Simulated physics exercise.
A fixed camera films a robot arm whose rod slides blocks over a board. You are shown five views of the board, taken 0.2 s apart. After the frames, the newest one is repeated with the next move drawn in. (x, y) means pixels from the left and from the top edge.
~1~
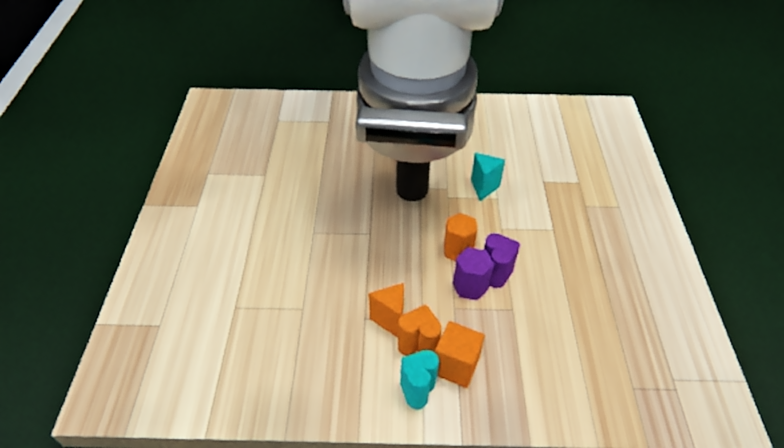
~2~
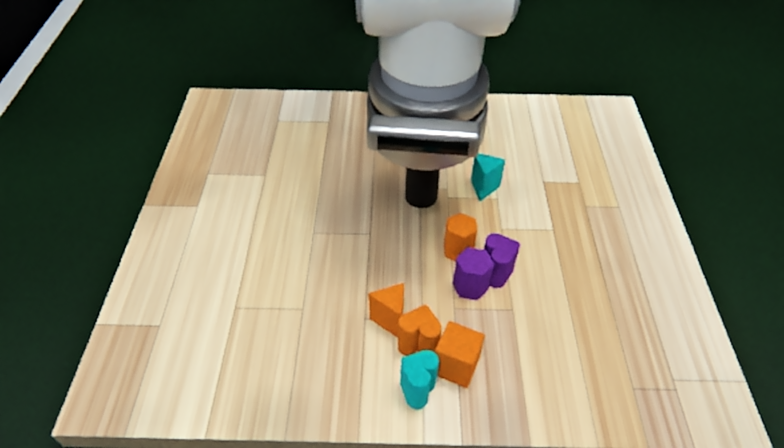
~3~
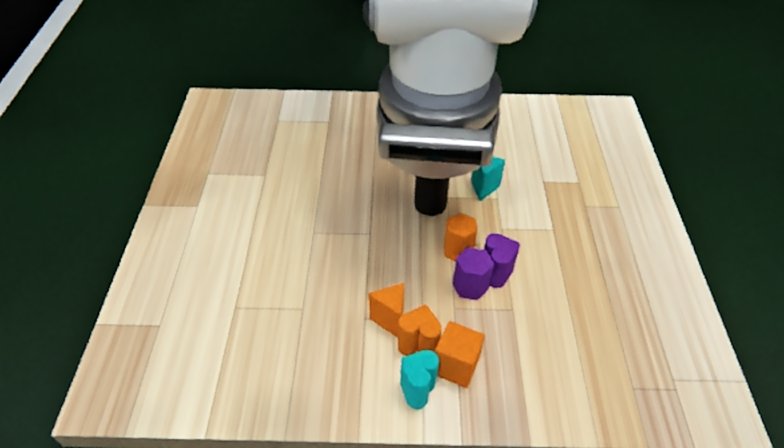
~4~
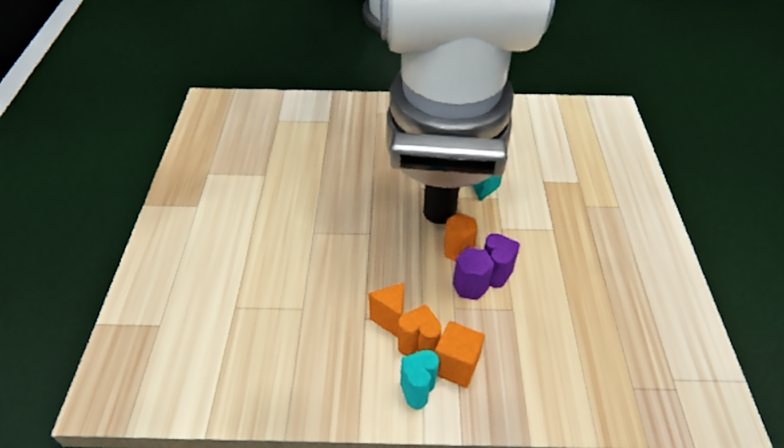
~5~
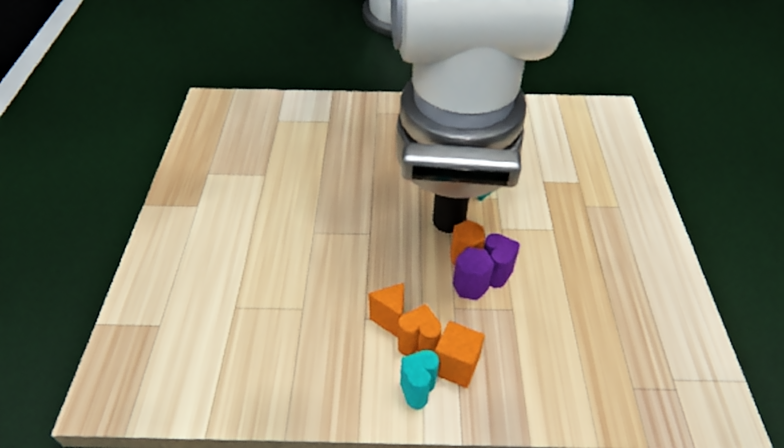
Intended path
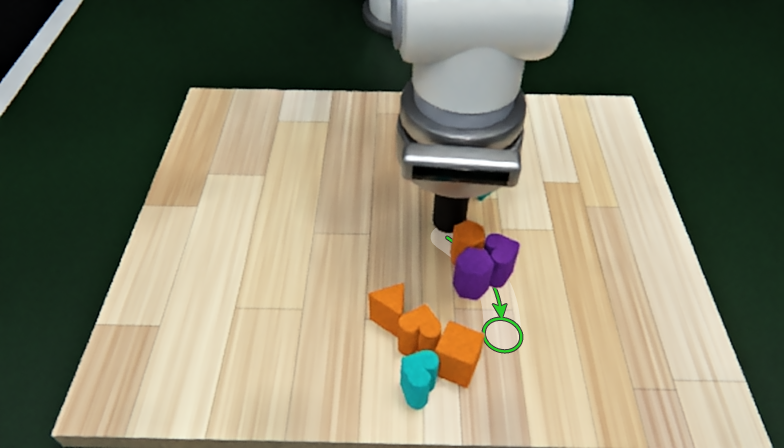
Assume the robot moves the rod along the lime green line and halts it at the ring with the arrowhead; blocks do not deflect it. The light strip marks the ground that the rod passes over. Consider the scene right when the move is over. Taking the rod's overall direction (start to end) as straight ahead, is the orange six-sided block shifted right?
Final answer: No.
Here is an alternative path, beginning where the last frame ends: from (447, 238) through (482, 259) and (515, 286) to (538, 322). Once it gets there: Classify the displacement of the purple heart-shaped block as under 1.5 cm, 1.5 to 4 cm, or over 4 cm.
Band: Over 4 cm.
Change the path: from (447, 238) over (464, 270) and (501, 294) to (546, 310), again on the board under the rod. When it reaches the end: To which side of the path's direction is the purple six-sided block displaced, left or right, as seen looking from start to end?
My answer: Right.
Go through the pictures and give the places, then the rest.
The first frame shows rod's lower end at (412, 190); orange four-sided block at (461, 342); orange six-sided block at (462, 224); purple six-sided block at (475, 260); purple heart-shaped block at (502, 247).
The second frame shows rod at (421, 197); blocks still.
The third frame shows rod at (430, 204); blocks still.
The fourth frame shows rod at (440, 212); blocks still.
The fifth frame shows rod at (449, 221); orange four-sided block at (461, 342); orange six-sided block at (470, 231); purple six-sided block at (475, 260); purple heart-shaped block at (502, 247).
Drawn move, from (447, 238) via (478, 262) and (497, 296), ending at (502, 335).
The first path, step by step. One third of the way, rod at (482, 247); orange six-sided block at (504, 259); purple six-sided block at (481, 278), turned 40° clockwise; purple heart-shaped block at (533, 257), turned 15° clockwise.
Two thirds of the way, rod at (502, 281); orange six-sided block at (531, 292), turned 20° anticlockwise; purple six-sided block at (480, 293), turned 75° clockwise; purple heart-shaped block at (541, 264), turned 30° anticlockwise.
At the end, rod at (507, 320); orange four-sided block still; orange six-sided block at (548, 320), turned 85° anticlockwise; purple six-sided block at (472, 312), turned 135° clockwise; purple heart-shaped block at (541, 264), turned 30° anticlockwise.
